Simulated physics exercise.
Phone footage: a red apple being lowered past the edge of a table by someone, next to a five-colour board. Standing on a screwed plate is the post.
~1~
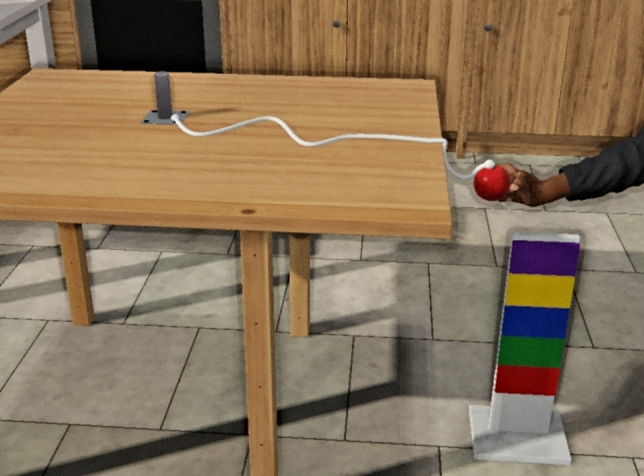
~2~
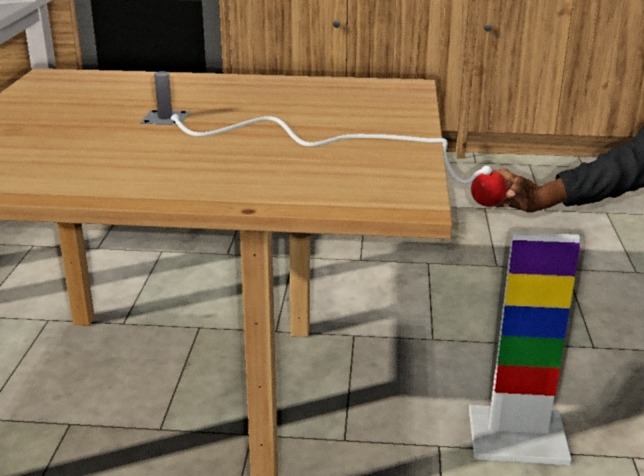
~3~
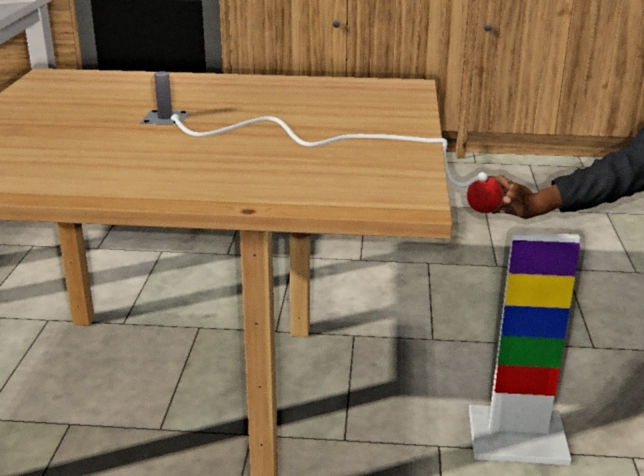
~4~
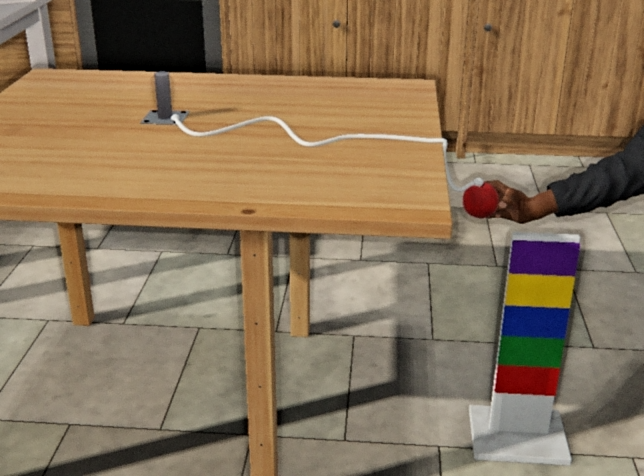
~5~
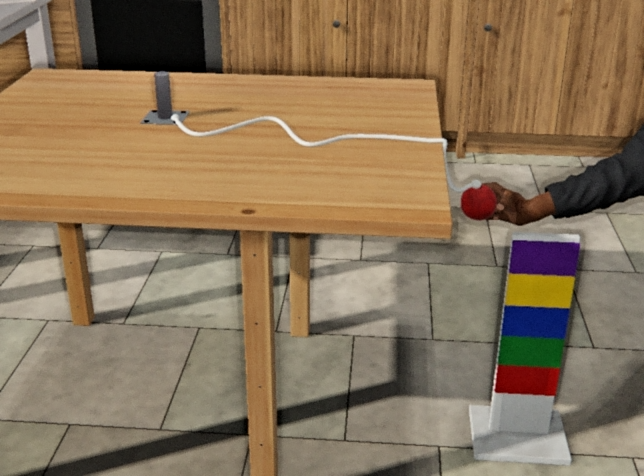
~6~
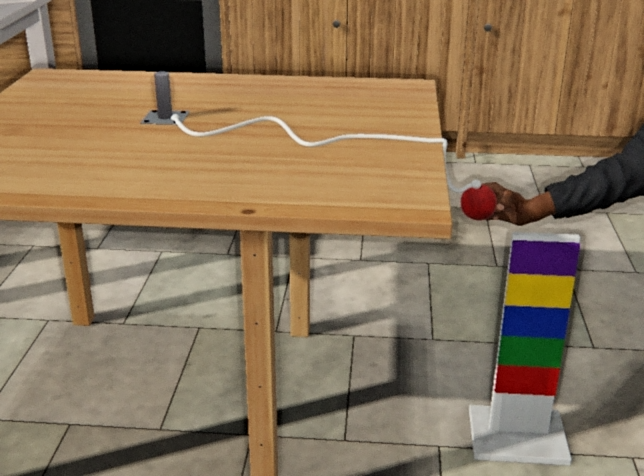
The clip shows a hand holding a red apple beside a wooden table with a white lead running from a post to its edge, moving the apple slightly left and down, then keeping it nearly still near a colour-banded stand.
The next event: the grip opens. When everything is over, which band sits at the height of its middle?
The blue one.
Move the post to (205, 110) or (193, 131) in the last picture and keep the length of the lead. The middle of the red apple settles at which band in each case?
First case: Green. Second case: Green.
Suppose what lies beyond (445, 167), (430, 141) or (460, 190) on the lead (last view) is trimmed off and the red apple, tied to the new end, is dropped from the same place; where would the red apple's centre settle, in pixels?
Try 1: About (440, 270). Try 2: About (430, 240). Try 3: About (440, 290).
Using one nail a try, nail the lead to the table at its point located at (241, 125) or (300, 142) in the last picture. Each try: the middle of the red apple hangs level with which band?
Yellow, then purple.
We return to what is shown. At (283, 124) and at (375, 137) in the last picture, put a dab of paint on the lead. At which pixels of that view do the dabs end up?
(335, 132) and (442, 172).
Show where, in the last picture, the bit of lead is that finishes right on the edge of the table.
Check around (346, 137) - that's where it is.
A little later, apple near (430, 295); level with blue.
Next, apple near (437, 311); level with blue.
When it is over, apple near (435, 311); level with blue. At blue.
